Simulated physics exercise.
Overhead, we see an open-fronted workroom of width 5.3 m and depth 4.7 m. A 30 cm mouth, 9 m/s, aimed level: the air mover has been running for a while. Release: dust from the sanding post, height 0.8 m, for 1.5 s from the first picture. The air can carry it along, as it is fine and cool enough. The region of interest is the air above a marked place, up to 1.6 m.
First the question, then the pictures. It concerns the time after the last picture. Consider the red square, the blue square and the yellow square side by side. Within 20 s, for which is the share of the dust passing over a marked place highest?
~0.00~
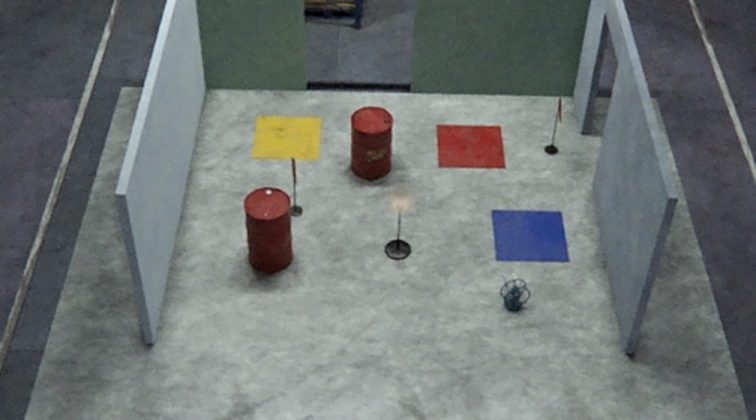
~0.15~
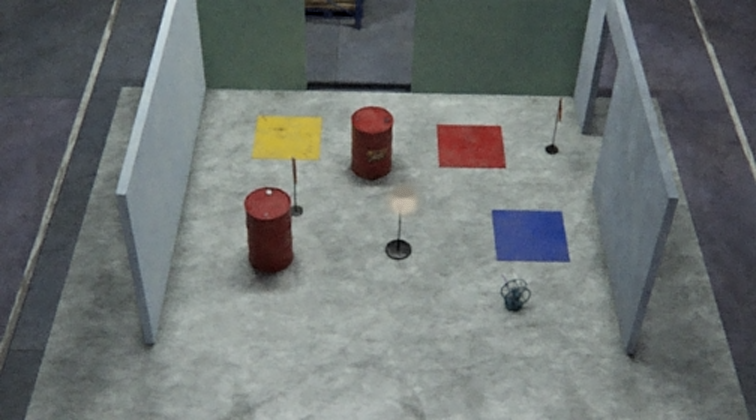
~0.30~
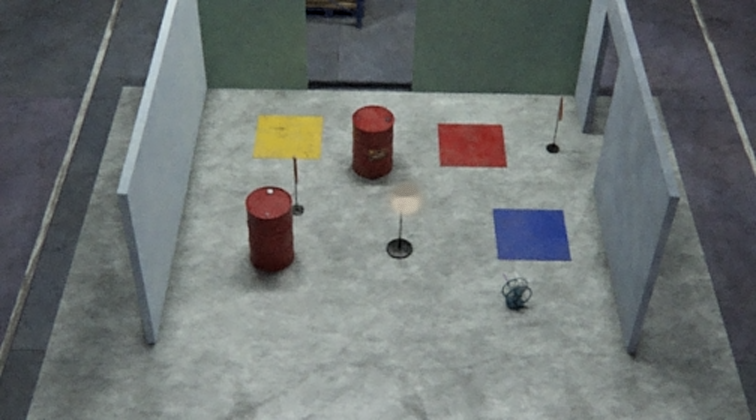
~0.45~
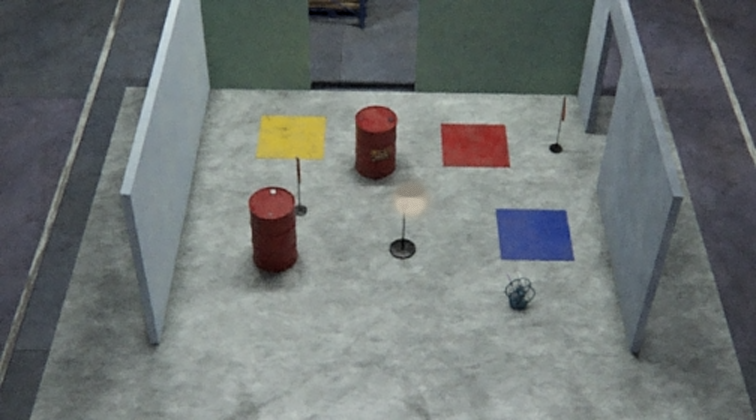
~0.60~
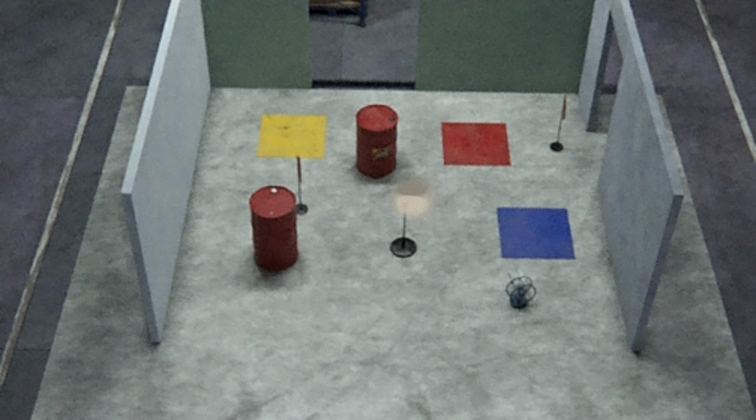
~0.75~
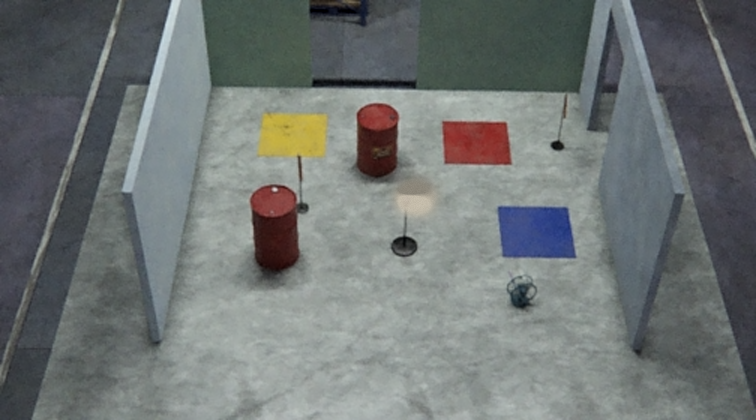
The red one.
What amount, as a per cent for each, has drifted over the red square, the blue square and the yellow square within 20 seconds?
Around 90 % for red, 30 % for blue, 0 % for yellow.
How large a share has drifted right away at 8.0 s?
Roughly 50 percent by then.
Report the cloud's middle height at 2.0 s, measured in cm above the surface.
Middle height: Approx. 70 cm.
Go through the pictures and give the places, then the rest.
In the first picture, the dust is thickest near (401, 200), the sanding post stands at (400, 210) and the air mover is at (515, 293).
In the second picture, the dust is thickest near (403, 200), the blue square is centred on (530, 236), the yellow square is centred on (288, 138) and the red square is centred on (471, 146).
In the third picture, the dust is thickest near (405, 199), a ribbon ends at (296, 182) and a ribbon ends at (561, 121).
In the fourth picture, the dust is thickest near (410, 200), the top of a barrel is at (376, 119) and the top of a barrel is at (272, 202).
In the fifth picture, the dust is thickest near (412, 198).
In the sixth picture, the dust is thickest near (414, 197), a ribbon ends at (301, 180) and a ribbon ends at (565, 118).
By 2.0 s we count, 0 % has passed over the blue square, 0 % over the yellow square and 0 % over the red square, with 100 % still about or yet to come, and the middle of the rest is near (431, 199).
By 4.0 s we count, 10 % has passed over the blue square, 0 % over the yellow square and 19 % over the red square, with 100 % still about or yet to come, and the middle of the rest is near (474, 195).
By 8.0 s we count, 29 % has passed over the blue square, 0 % over the yellow square and 85 % over the red square, with 52 % still about or yet to come, and the middle of the rest is near (569, 42).
By 20.0 s we count, 33 % has passed over the blue square, 0 % over the yellow square and 87 % over the red square, with 20 % still about or yet to come, and the middle of the rest is near (513, 250).
